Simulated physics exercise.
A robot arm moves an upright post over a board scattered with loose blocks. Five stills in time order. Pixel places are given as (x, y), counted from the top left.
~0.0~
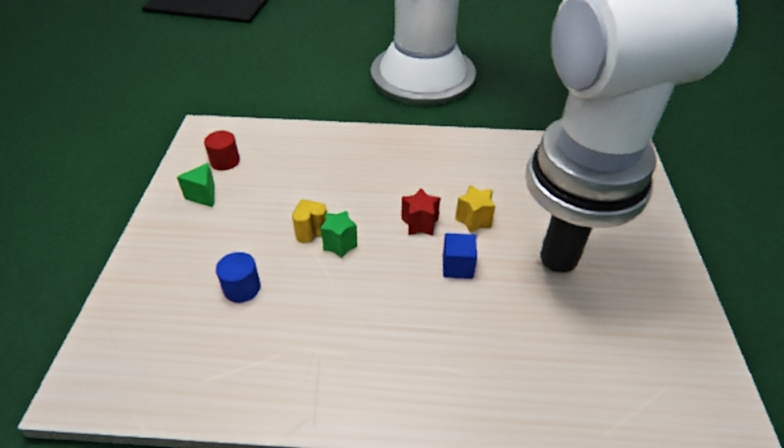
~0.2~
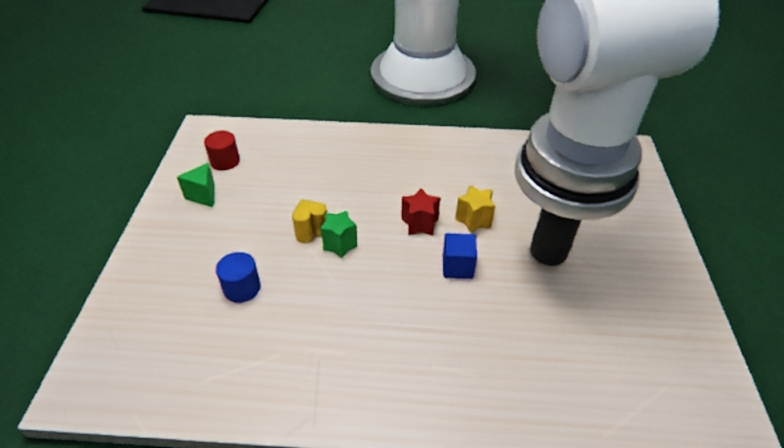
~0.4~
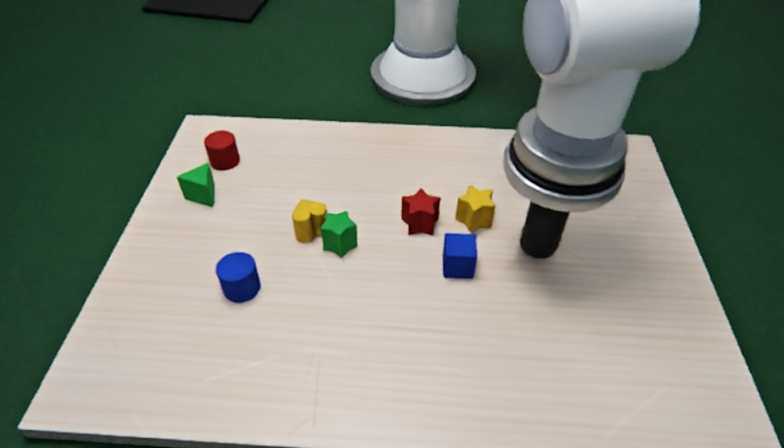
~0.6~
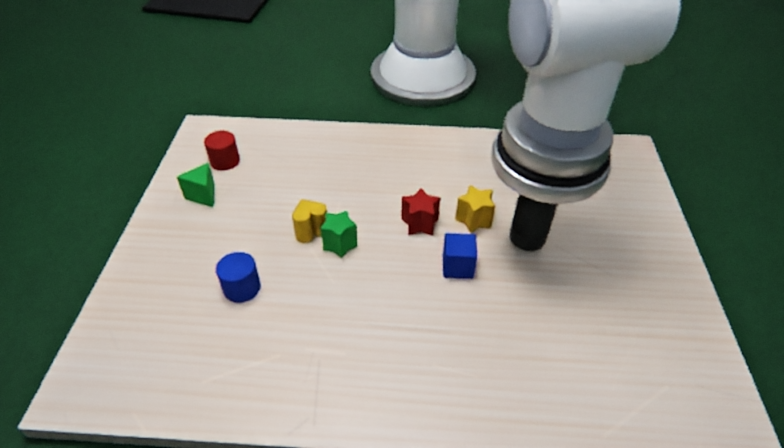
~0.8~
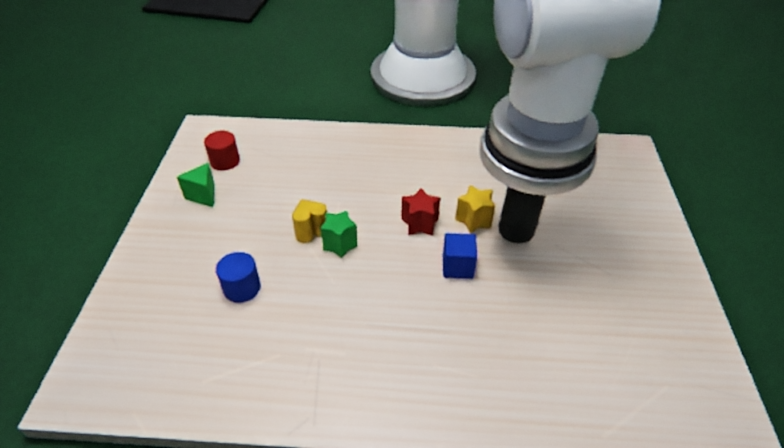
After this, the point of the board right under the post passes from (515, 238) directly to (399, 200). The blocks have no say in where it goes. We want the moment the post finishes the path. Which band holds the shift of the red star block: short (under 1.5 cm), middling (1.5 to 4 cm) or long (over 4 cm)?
Its final spot will lie 1.5 to 4 cm from the current one.
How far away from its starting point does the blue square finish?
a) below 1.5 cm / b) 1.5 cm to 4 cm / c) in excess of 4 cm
It's a.
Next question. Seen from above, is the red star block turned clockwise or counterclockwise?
It twists against the clock when seen from above.
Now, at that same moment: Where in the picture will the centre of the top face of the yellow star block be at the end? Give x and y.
For the centre of its top, I'd go with (419, 161).
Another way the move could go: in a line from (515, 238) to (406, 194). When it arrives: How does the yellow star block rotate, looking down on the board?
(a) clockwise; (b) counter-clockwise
The correct letter is a.
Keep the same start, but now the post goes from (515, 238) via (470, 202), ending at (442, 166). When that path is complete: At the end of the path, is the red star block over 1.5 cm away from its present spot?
The answer is no.
What follows on the original path. One third of the way, post at (476, 217); yellow star block at (449, 183), turned 15° clockwise.
Two thirds of the way, post at (437, 204); red star block at (408, 202), turned 35° anticlockwise; yellow star block at (429, 169), turned 75° clockwise.
At the end, post at (399, 194); red star block at (396, 200), turned 95° anticlockwise; blue square in place; yellow star block at (419, 161), turned 120° clockwise.
